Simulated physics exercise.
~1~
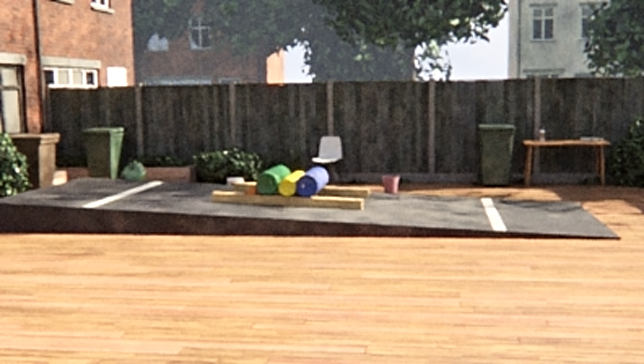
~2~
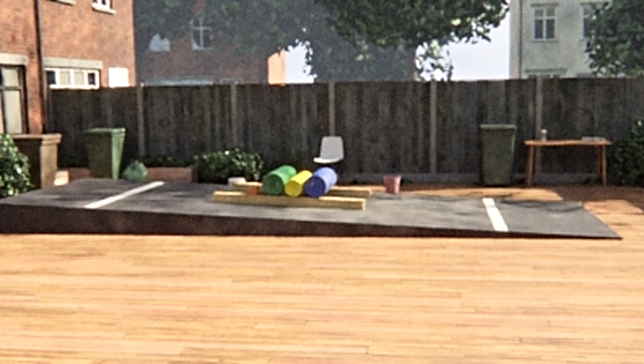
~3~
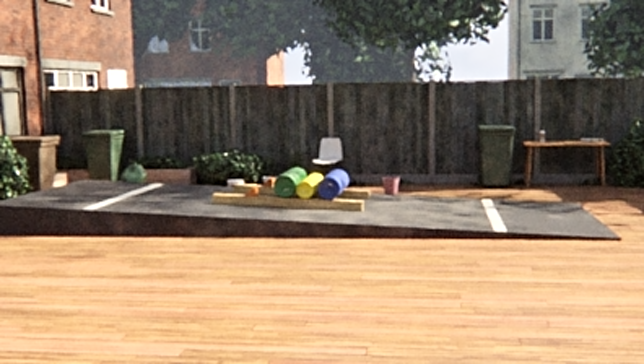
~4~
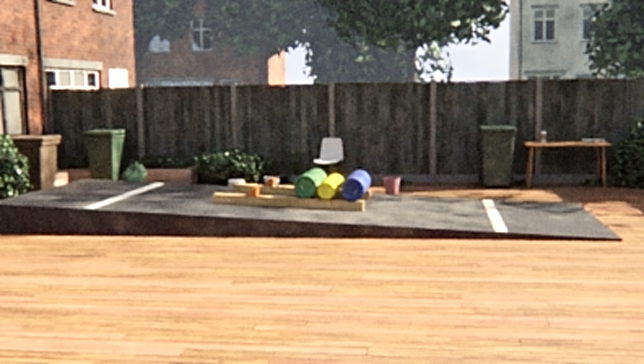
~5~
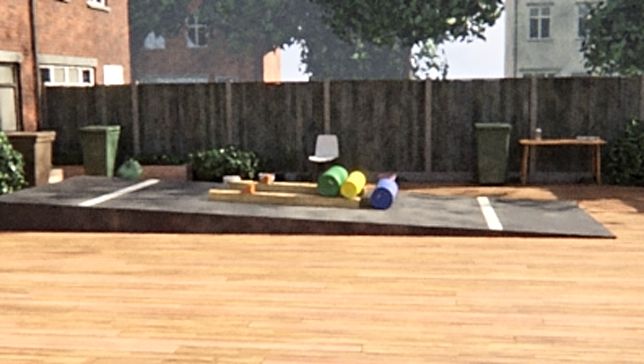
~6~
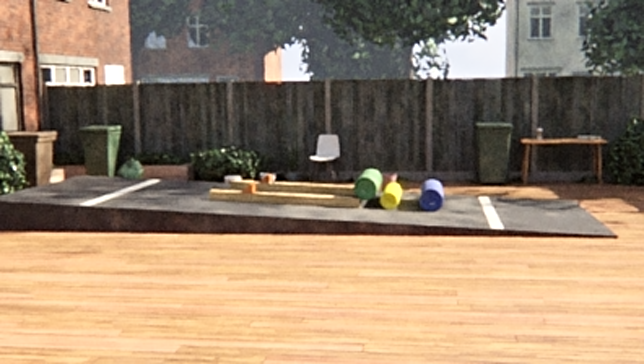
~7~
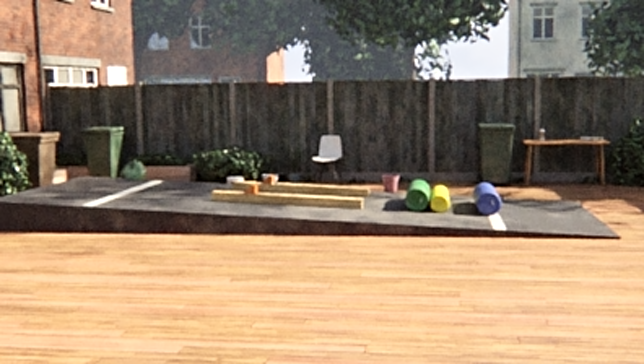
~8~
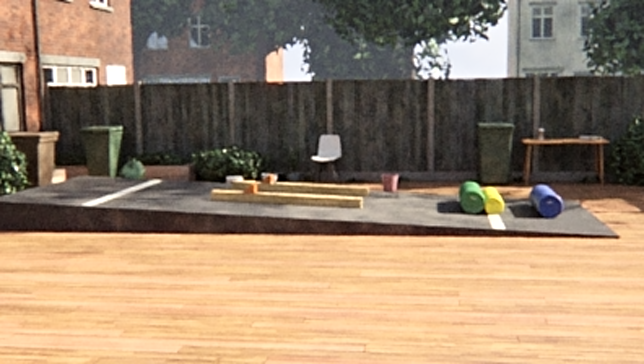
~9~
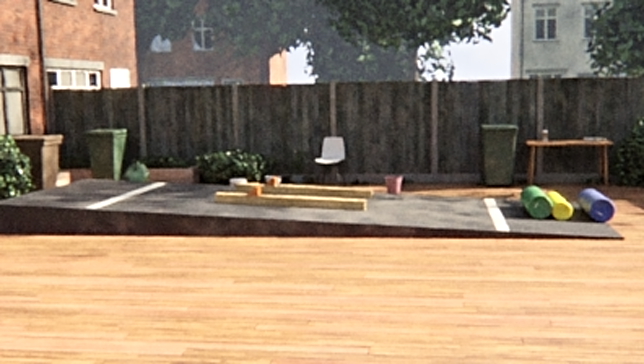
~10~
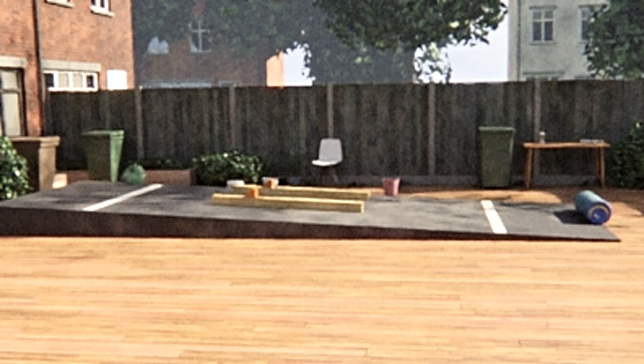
On sloping asphalt, green, yellow and blue cylinders roll right off timbers past a white line.
